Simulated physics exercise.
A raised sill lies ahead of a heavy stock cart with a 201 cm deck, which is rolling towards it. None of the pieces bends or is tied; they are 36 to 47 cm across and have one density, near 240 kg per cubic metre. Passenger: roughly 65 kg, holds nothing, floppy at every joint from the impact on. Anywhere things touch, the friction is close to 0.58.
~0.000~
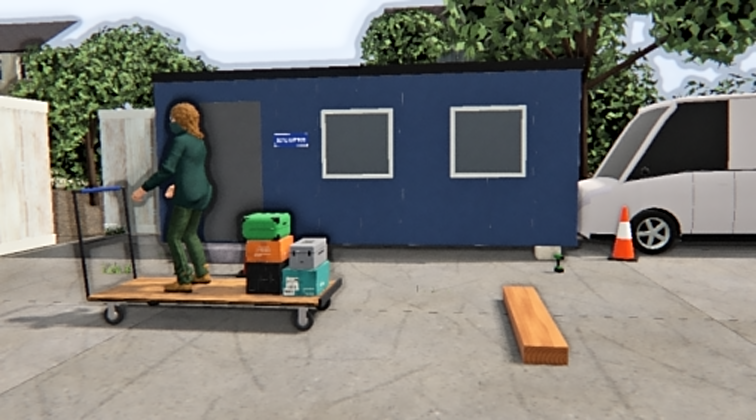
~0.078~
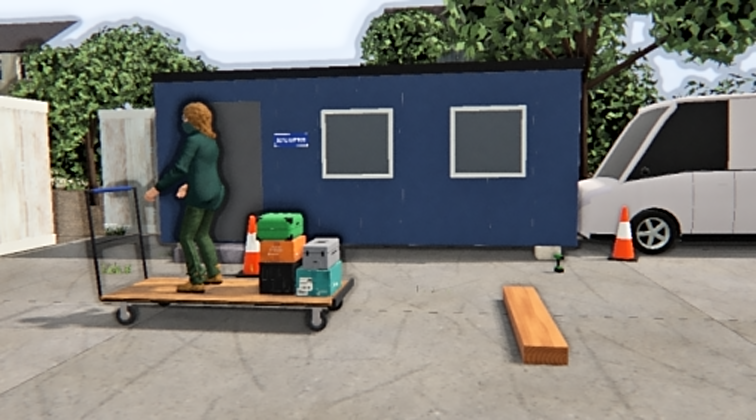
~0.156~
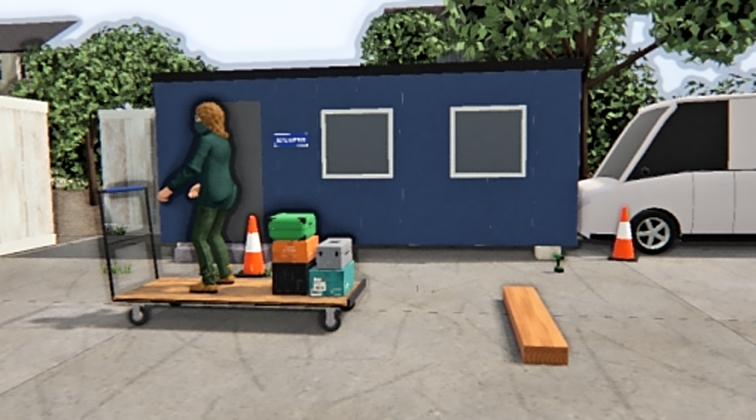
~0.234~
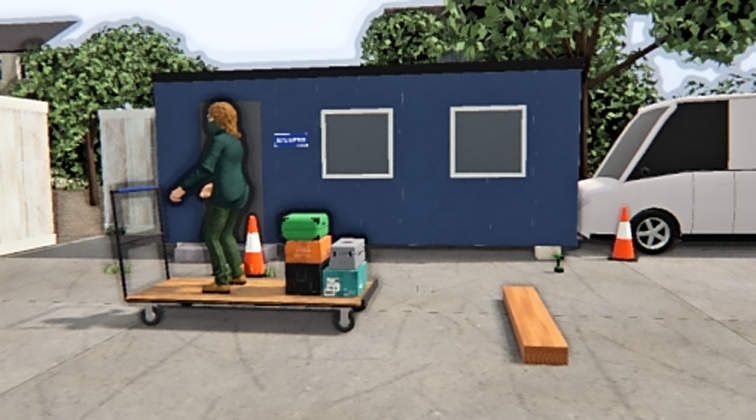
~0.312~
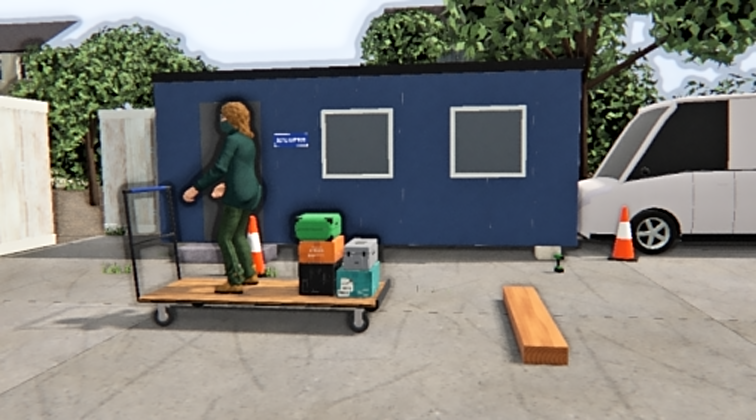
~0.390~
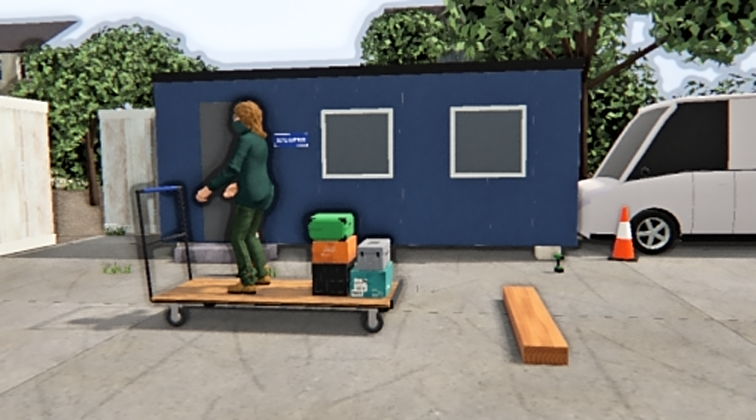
A flatbed cart carrying a standing person and stacked cases rolls right past a blue cabin.
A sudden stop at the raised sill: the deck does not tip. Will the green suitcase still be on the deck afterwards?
No.
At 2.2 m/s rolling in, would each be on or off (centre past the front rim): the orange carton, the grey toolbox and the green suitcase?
In that case the orange one would not stay put, the grey one would not stay put and the green one would not stay put.
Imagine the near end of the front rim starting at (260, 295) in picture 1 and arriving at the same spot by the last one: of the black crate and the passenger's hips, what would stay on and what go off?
With that change, black ends up retained, while the hips end up shed.
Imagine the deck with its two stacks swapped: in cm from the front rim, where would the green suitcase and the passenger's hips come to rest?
The green item would overshoot the rim by 50 centimetres, and the hips would rest 80 centimetres behind it.
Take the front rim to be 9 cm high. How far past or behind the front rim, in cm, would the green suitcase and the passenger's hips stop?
So the green one settles 20 cm beyond the rim and the hips 80 cm short of it.
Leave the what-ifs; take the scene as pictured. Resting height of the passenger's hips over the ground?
The hips come to rest about 35 cm above the ground.
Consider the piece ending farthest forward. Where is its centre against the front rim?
70 cm past it.
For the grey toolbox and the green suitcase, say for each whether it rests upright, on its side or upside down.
The grey one ends wrong way up and the green one wrong way up.
After 1.09 s the deck stops.
After 1.64 s the green suitcase is 1 cm behind the rim, tilted 50°, near (522, 249) in the last picture's view.
After 2.09 s the green suitcase is 24 cm past the rim, tilted 110°, near (553, 265) in the last picture's view.
When all is still (3.8 s), past the rim, green suitcase and grey toolbox; behind it, orange carton, black crate, teal parcel and the passenger's hips.
